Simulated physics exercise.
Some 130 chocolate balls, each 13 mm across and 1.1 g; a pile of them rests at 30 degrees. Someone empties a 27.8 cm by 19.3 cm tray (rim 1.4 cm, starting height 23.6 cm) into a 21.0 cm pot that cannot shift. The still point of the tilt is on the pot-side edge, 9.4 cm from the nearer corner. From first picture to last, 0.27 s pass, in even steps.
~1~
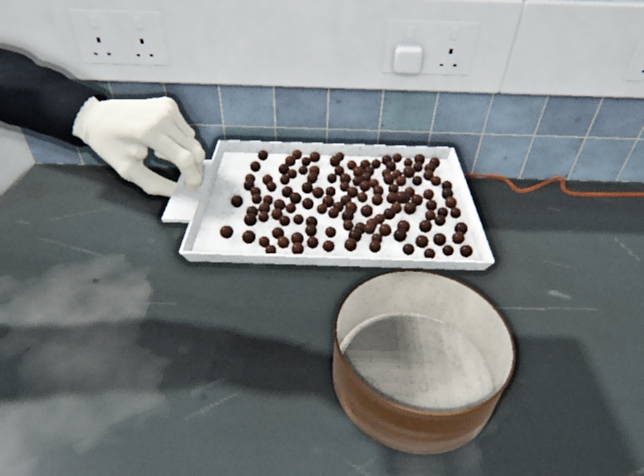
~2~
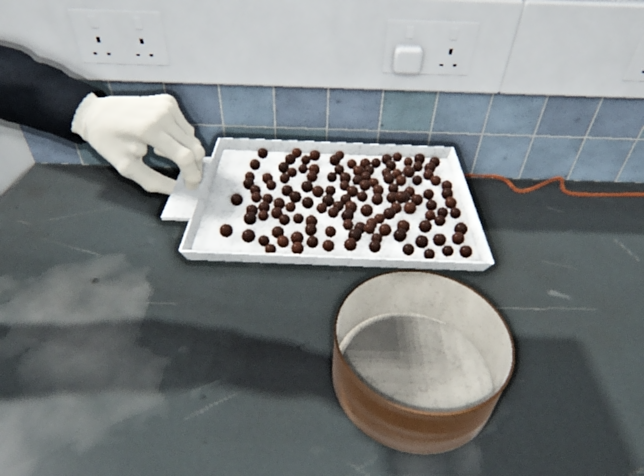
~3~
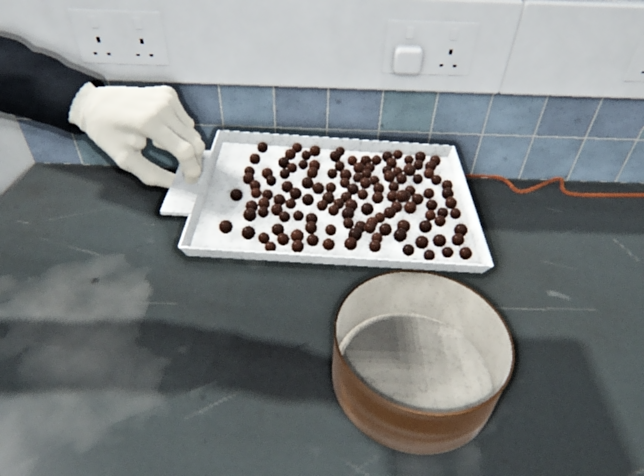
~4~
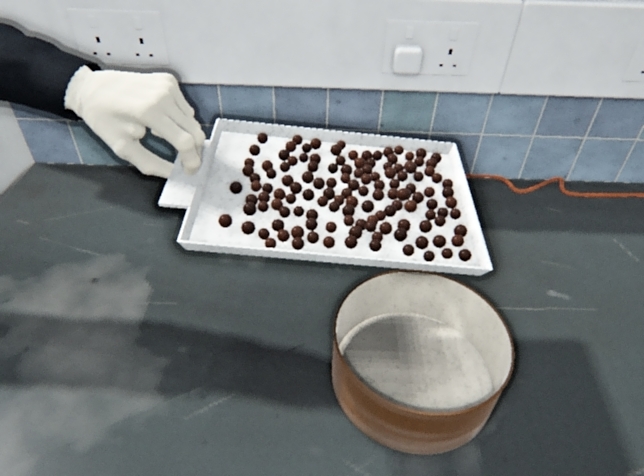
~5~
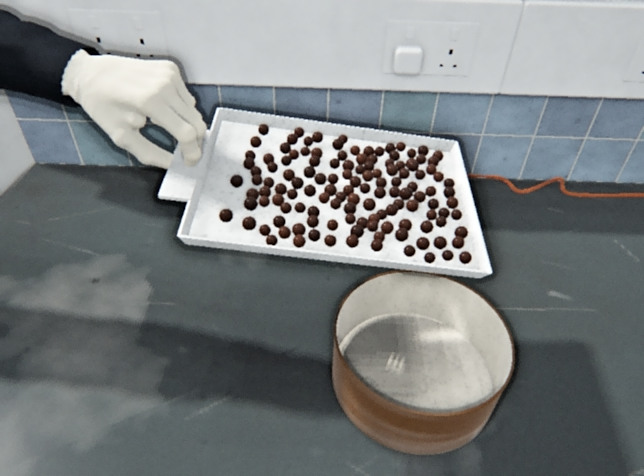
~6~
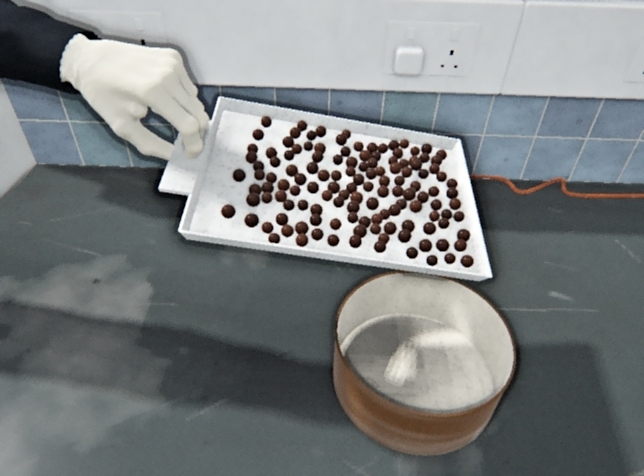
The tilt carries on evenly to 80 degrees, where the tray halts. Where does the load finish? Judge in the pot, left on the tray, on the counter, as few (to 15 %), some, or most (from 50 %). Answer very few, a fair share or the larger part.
Pot the larger part, tray very few, counter very few.
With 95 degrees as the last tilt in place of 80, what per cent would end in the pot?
In that case some 100 per cent.
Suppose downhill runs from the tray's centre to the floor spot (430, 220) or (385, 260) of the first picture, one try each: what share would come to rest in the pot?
Some 65 and 90 per cent.
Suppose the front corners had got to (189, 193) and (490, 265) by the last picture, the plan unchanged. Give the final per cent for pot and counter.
Pot 65, counter 35.
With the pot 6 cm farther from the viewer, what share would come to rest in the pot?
It would be near 40 per cent.
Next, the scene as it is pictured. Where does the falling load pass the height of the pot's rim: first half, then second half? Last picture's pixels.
At about (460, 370), then at (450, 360).
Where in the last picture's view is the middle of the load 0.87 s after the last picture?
At about (426, 210).
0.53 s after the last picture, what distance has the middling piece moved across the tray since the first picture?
Roughly 5 cm.
Then, 0.53 s after the last picture, tilt 45 degrees; the tray holds 100 %, the pot 0 %.
Then, 0.87 s after the last picture, tilt 66 degrees; the tray holds 100 %, the pot 0 %.
Then, 1.32 s after the last picture, tilt 80 degrees; the tray holds 20 %, the pot 70 %.
In the end, pot 100 %, tray 0 %, counter 0 %.
